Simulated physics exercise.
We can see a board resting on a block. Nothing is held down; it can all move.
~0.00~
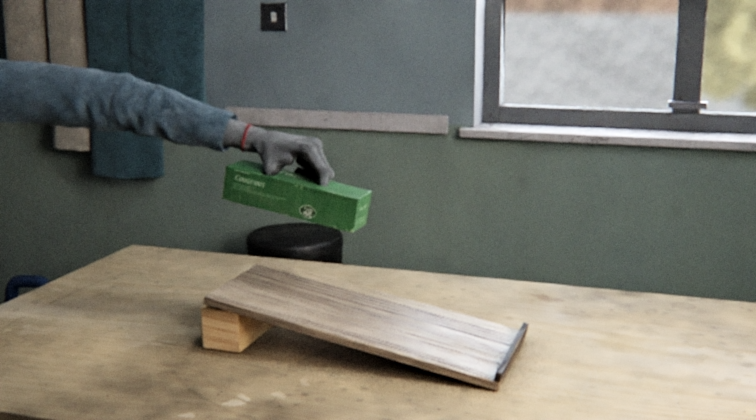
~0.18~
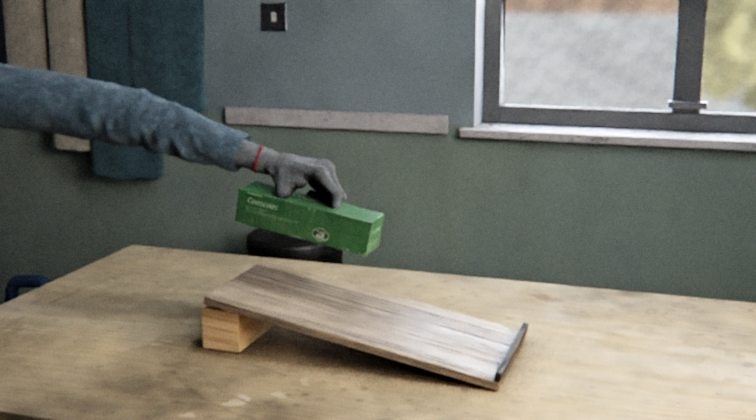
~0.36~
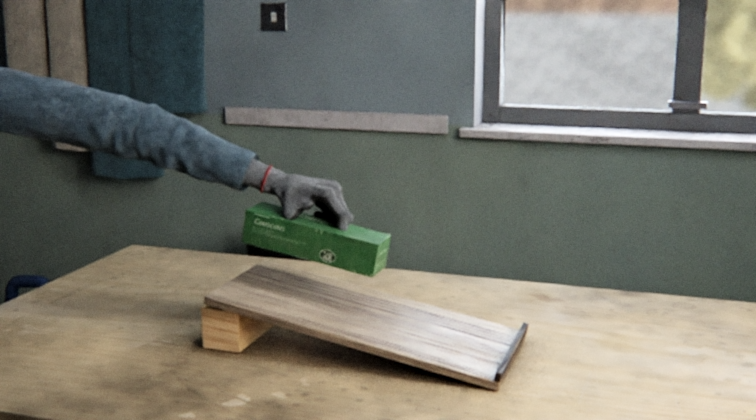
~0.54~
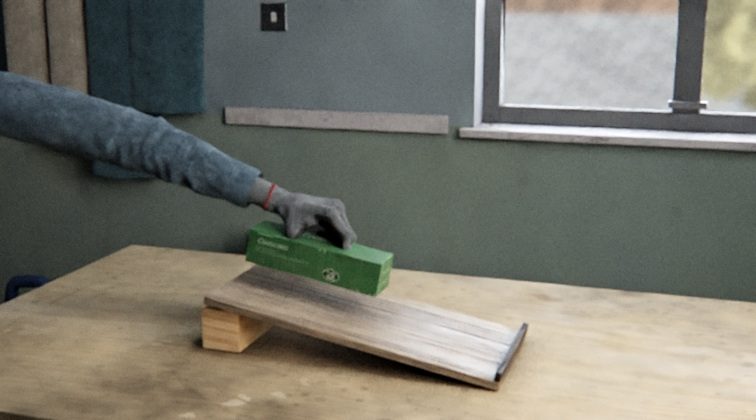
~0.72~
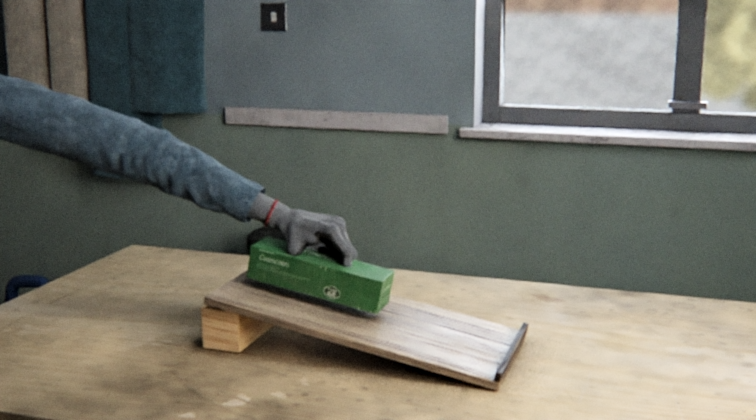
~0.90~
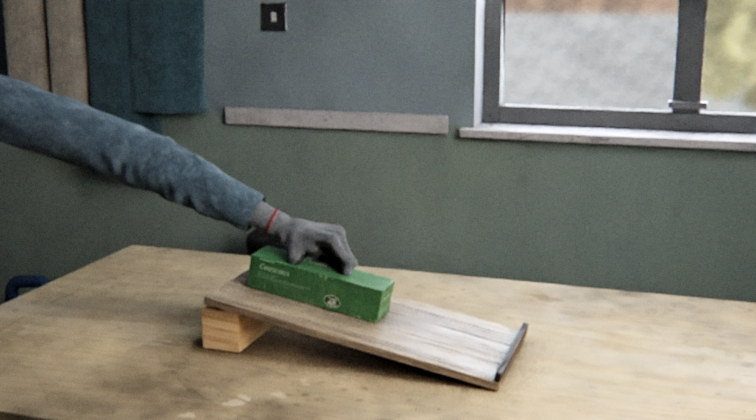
A gloved-looking hand in a blue sleeve held a green carton above a tilted wooden board propped on a block, then lowered it down and slightly right until it rested on the board under the hand.
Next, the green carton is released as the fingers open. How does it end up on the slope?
I expect it to hold fast.
By 1.10 s, all is still.
By 1.40 s, green carton resting near (320, 283).
When it is over (1.9 s), it is as before. End places, in pixels of the last picture, green carton near (320, 283). The green carton keeps its place.
